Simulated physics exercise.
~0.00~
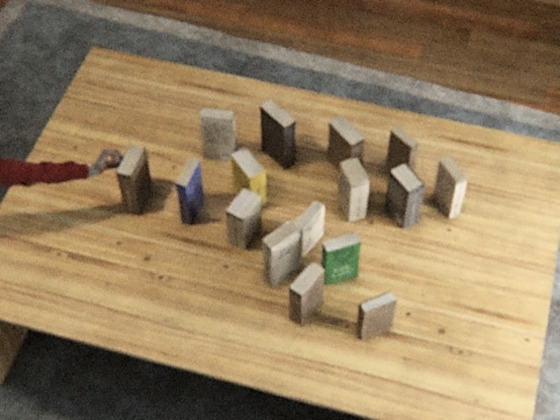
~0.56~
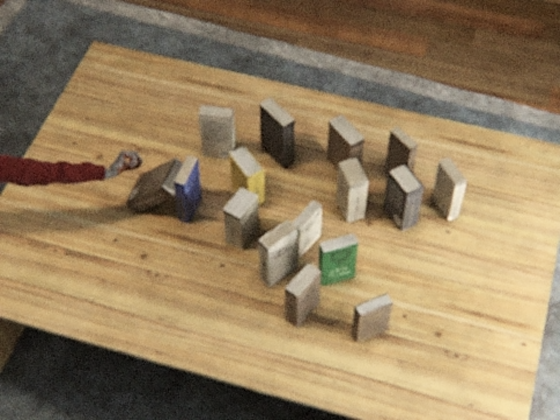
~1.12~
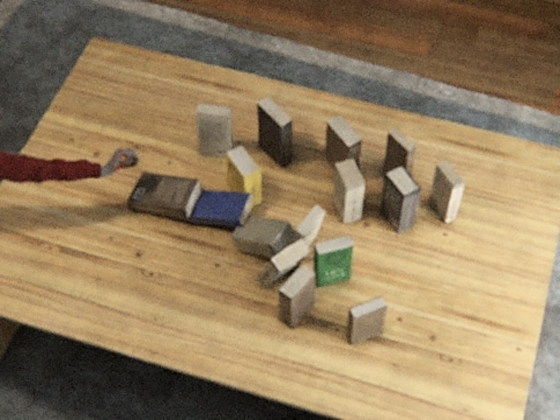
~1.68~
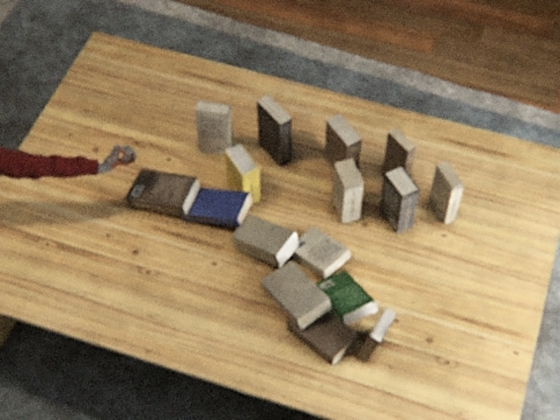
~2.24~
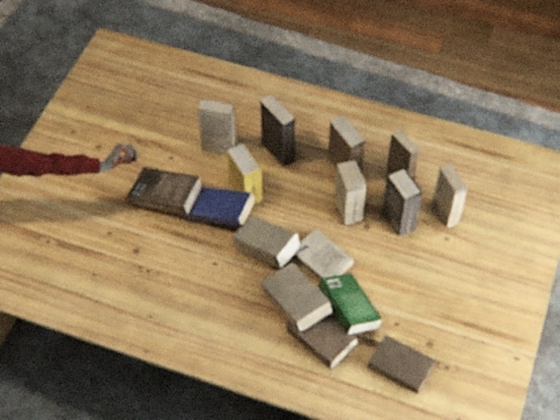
A hand in a red sleeve tipped a thick book into the blue one beside it, and the fall spread through several more toward the front of the wooden table, flattening the green book, while the yellow one and those behind stayed standing.
